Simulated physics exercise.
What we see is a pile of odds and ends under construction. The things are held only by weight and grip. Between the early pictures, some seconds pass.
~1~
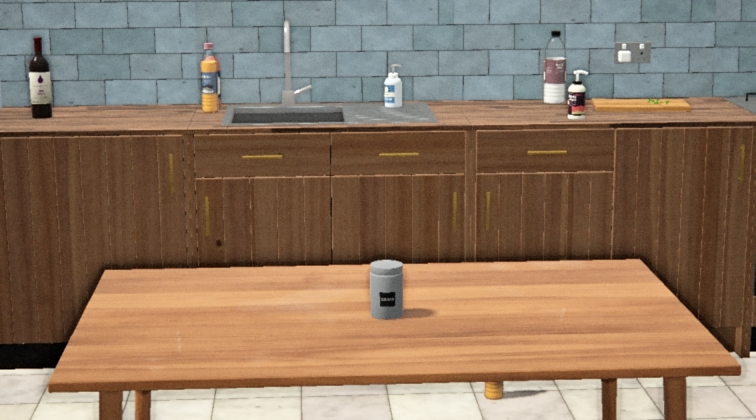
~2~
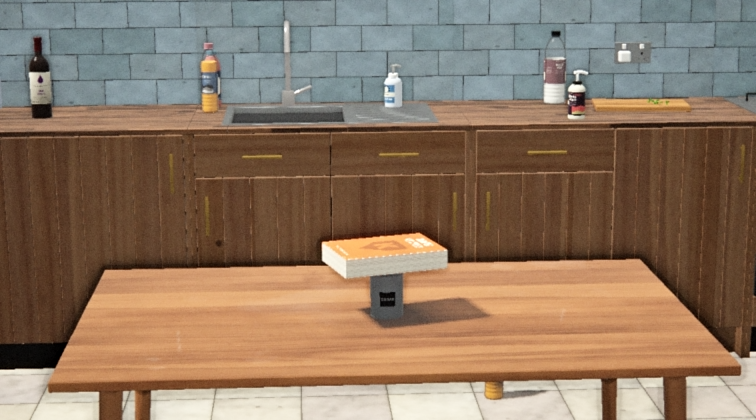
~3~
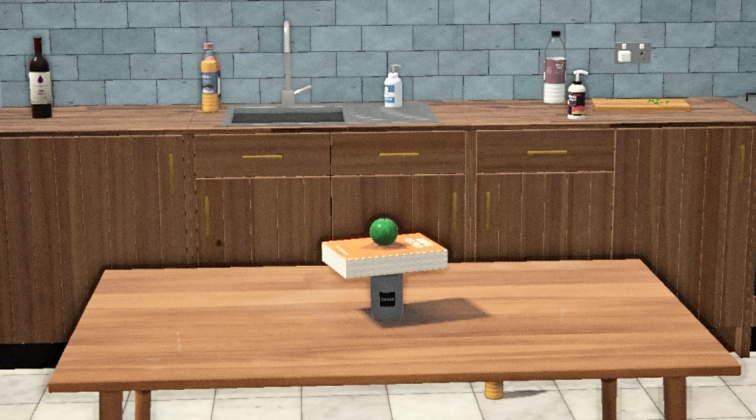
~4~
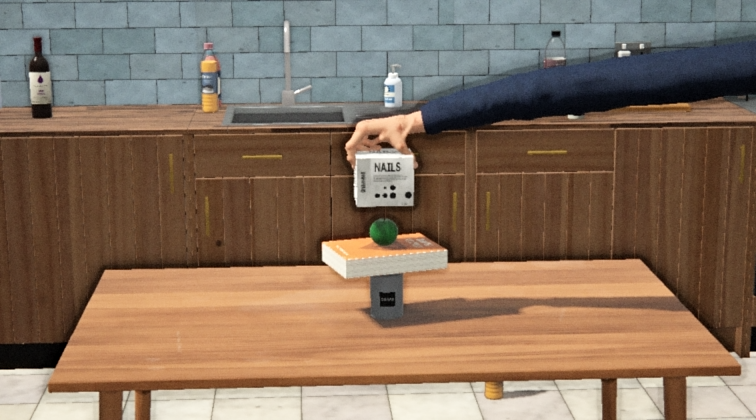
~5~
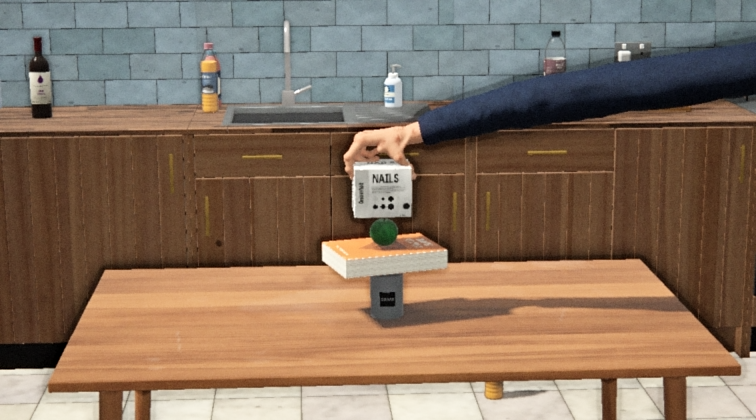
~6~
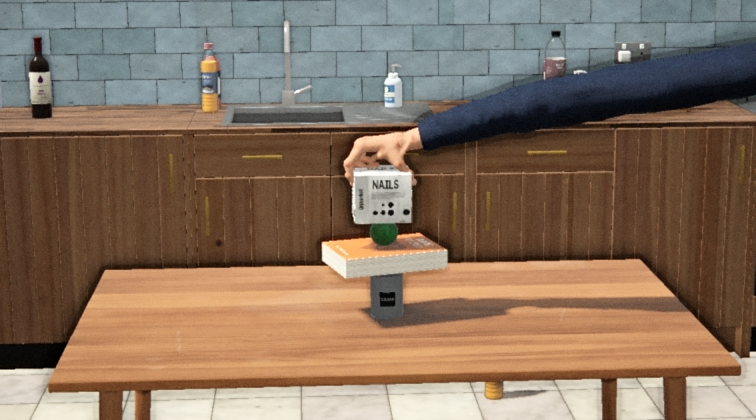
A hand in a dark blue sleeve reaches from the right over a wooden table, seen from the front in a blue-tiled kitchen with brown cabinets. On the table's middle, a grey jar stands alone, then carries an orange book, then a green apple on the book. The hand lowers a white nails box onto the apple and keeps hold of it, while the camera stays still.
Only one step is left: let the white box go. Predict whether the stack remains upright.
It doesn't stay intact.
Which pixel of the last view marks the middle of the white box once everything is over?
Around (267, 294).
Then, 0.50 s on from there, white box turned 62° from how it was put near (354, 207).
Then, 0.80 s on from there, white box now fallen.
Then, 1.00 s on from there, things are still on the move.
In the end, fallen, white box; the other 3 unmoved. At the end, from the last picture's camera, white box near (267, 294). The pile gives way.
